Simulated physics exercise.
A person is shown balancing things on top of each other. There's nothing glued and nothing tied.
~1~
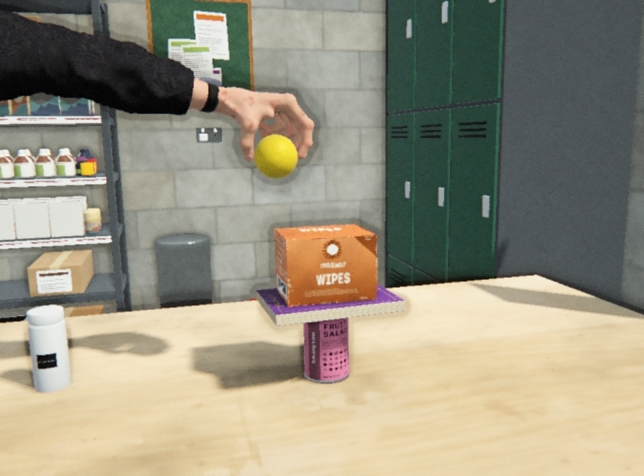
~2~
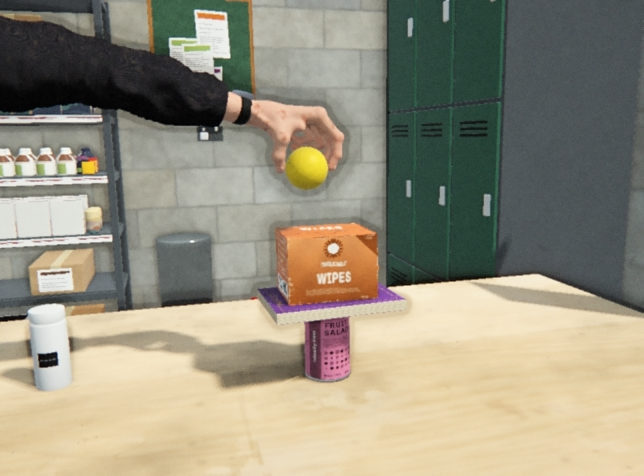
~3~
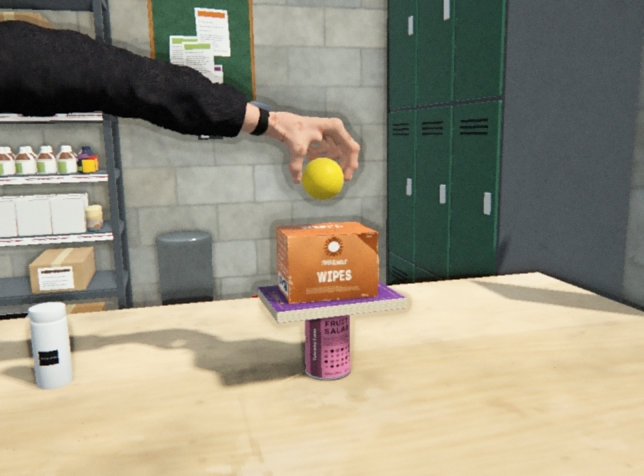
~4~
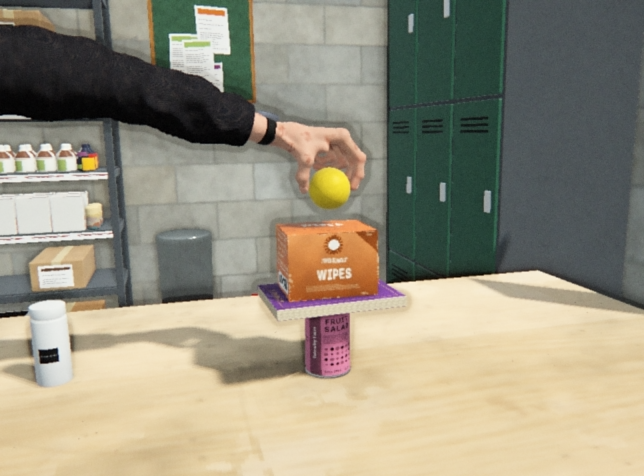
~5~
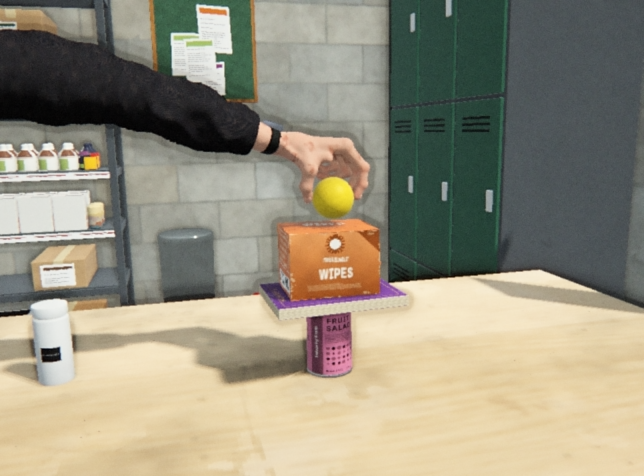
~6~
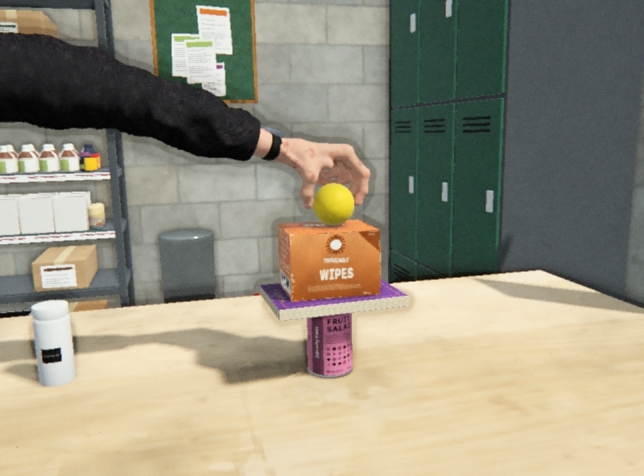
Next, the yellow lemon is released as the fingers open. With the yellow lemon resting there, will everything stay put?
So the pile survives that.
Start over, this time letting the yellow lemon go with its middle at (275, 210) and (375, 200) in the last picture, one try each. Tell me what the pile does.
So the first time it goes over and the second time it goes over.
Then, 0.50 s on from there, no change.
Then, 1.40 s on from there, yellow lemon resting near (334, 206).
In the end, all 5 unmoved. At the end, from the last picture's camera, yellow lemon near (333, 205). The pile stays up.
